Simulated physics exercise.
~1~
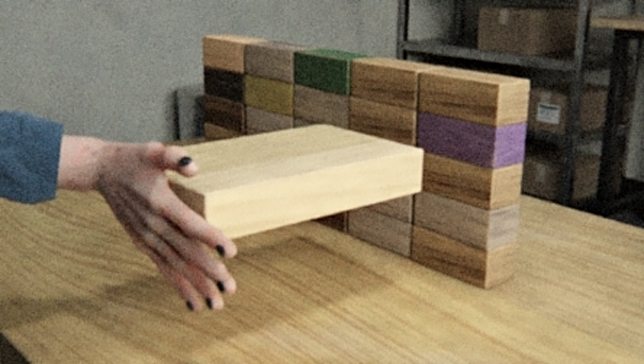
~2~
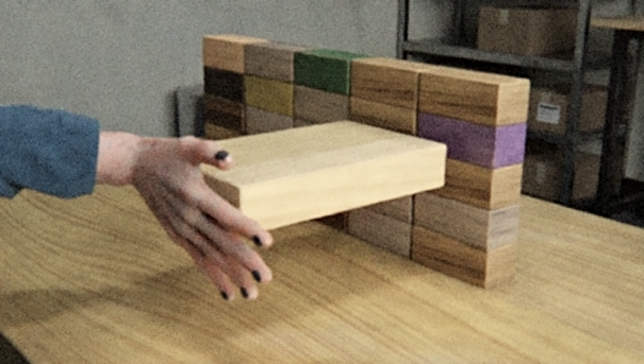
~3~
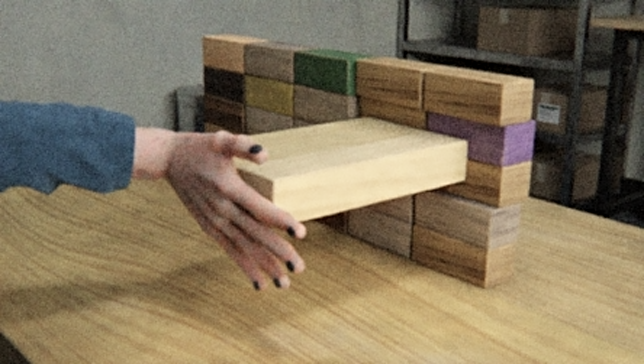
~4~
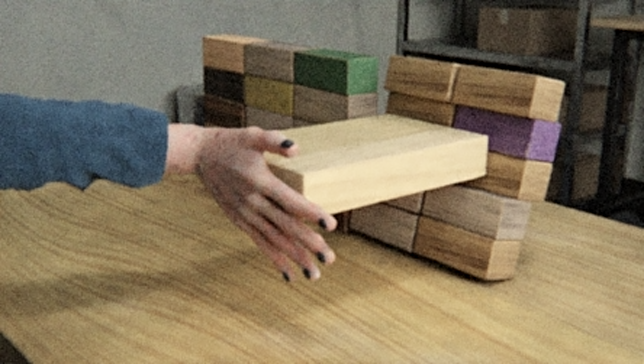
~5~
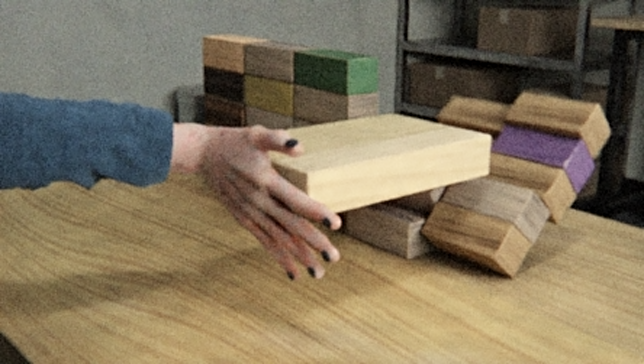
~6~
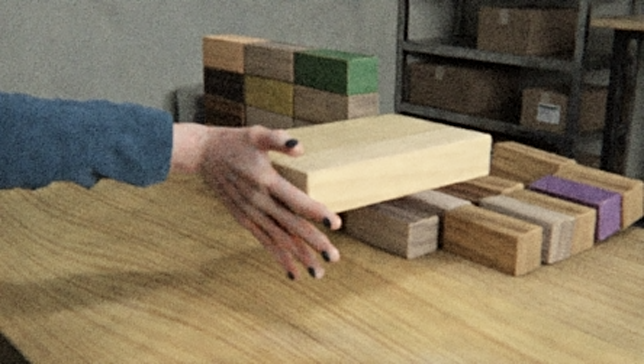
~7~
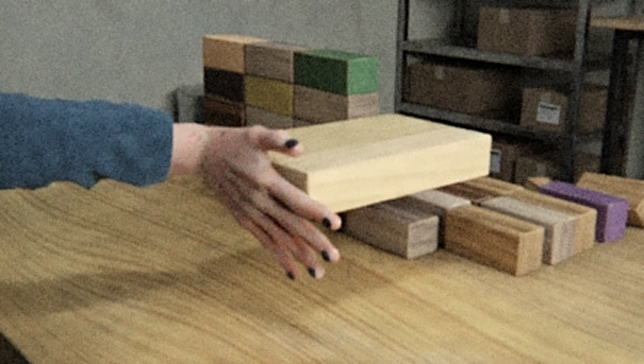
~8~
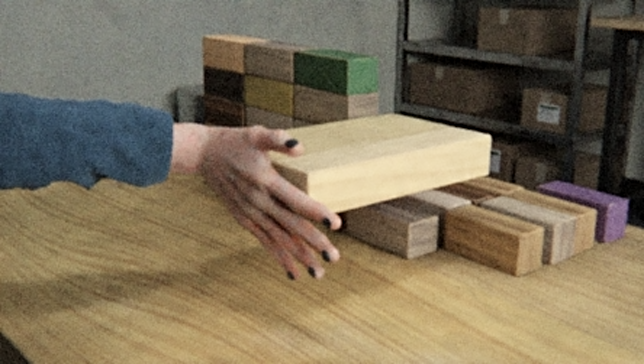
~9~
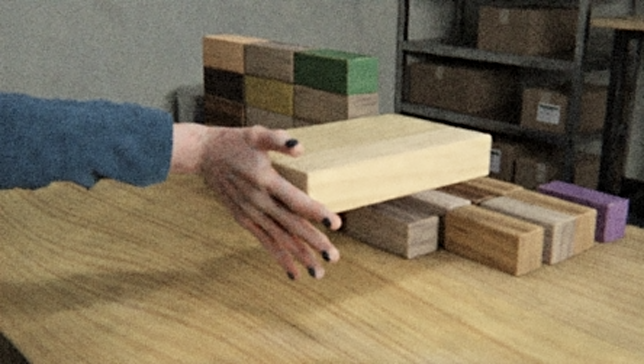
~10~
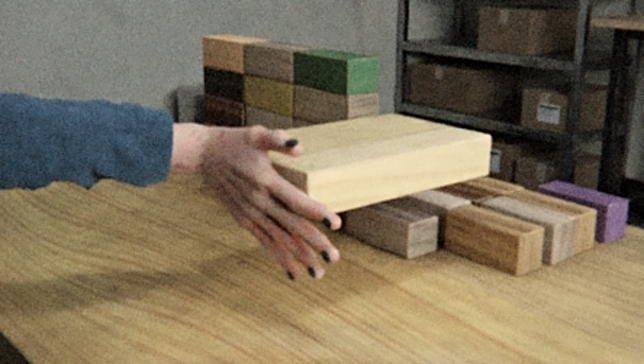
A long pale wooden block, pushed by a hand from the left, shoved into a wall of toy blocks until the right-hand section tipped over and spilled across the table, leaving the purple block lying down while the yellow and green ones stayed put.
